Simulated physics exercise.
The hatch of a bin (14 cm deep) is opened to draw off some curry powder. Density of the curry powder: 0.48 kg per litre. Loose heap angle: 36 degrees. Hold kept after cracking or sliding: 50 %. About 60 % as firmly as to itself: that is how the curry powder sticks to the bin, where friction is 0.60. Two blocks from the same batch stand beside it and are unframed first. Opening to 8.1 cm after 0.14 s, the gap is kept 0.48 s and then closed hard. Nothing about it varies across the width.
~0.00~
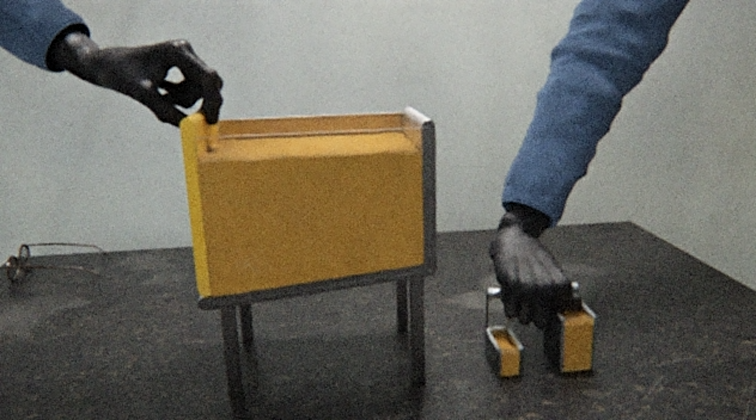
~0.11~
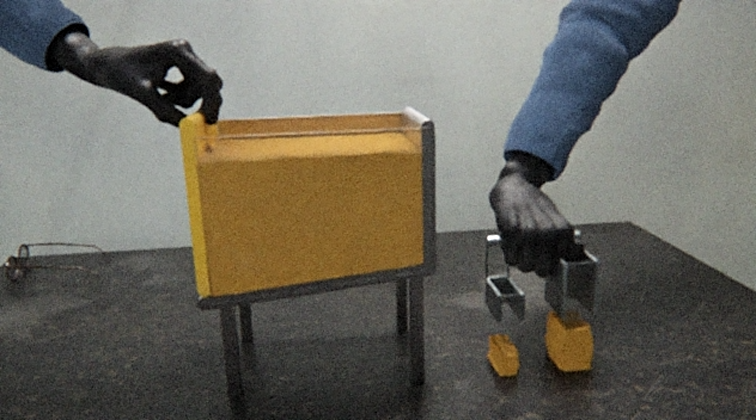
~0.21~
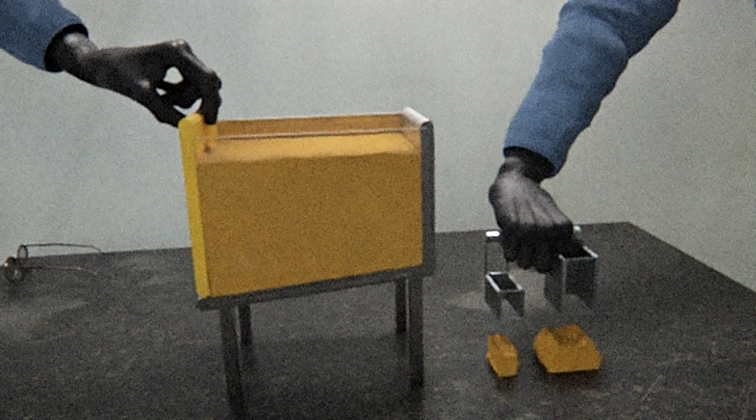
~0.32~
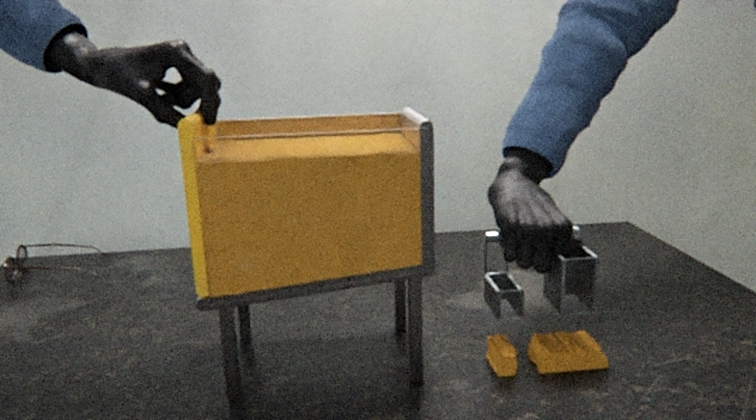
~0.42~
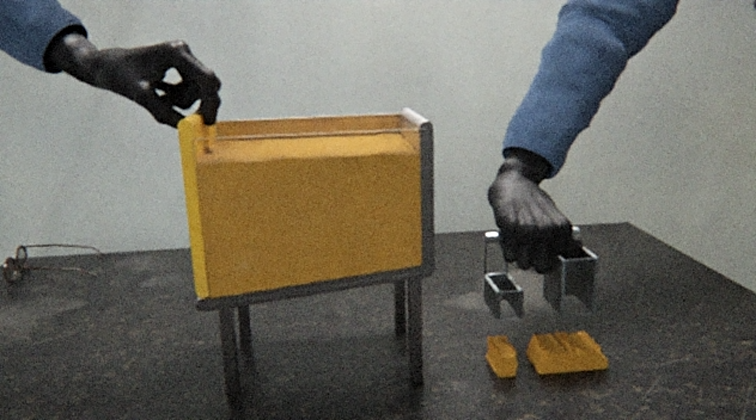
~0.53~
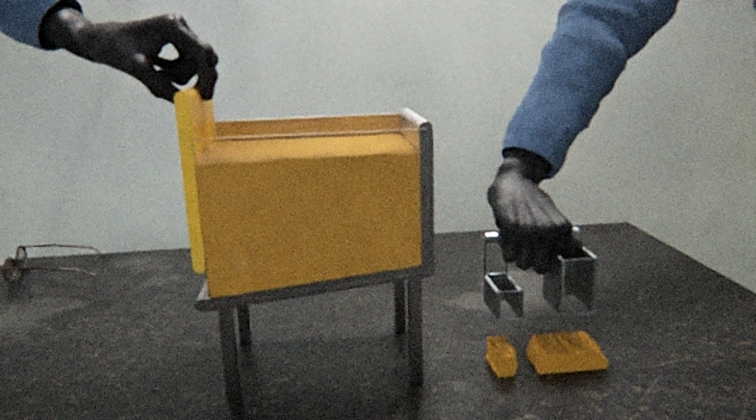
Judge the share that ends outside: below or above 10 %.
It should finish past the 10 % mark.
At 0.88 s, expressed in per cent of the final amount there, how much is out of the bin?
Close to 30 in a hundred.
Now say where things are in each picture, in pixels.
In the first frame, top of the hatch at (187, 126), not yet moved; highest point of the curry powder at (316, 156); test blocks 2.7 cm, 5.6 cm high (left to right).
In the second frame, top of the hatch at (186, 126), not yet moved; highest point of the curry powder at (316, 156); test blocks 2.7 cm, 5.1 cm high (left to right).
In the third frame, top of the hatch at (185, 126), not yet moved; highest point of the curry powder at (315, 157); test blocks 2.7 cm, 3.4 cm high (left to right).
In the fourth frame, top of the hatch at (184, 126), not yet moved; highest point of the curry powder at (315, 157); test blocks 2.7 cm, 2.6 cm high (left to right).
In the fifth frame, top of the hatch at (184, 127), not yet moved; highest point of the curry powder at (314, 158); test blocks 2.7 cm, 2.6 cm high (left to right).
In the sixth frame, top of the hatch at (181, 99), moved 2.7 cm; highest point of the curry powder at (388, 154); test blocks 2.7 cm, 2.6 cm high (left to right).
By 0.69 s, the hatch is 8.1 cm open and 0 % is out.
By 0.88 s, the hatch is 8.1 cm open and 7 % is out.
By 1.07 s, the hatch is 8.1 cm open and 18 % is out.
By 1.25 s, the hatch is 2.2 cm open and 23 % is out.
By 1.49 s, at the end, the hatch is shut and 24 % is out.
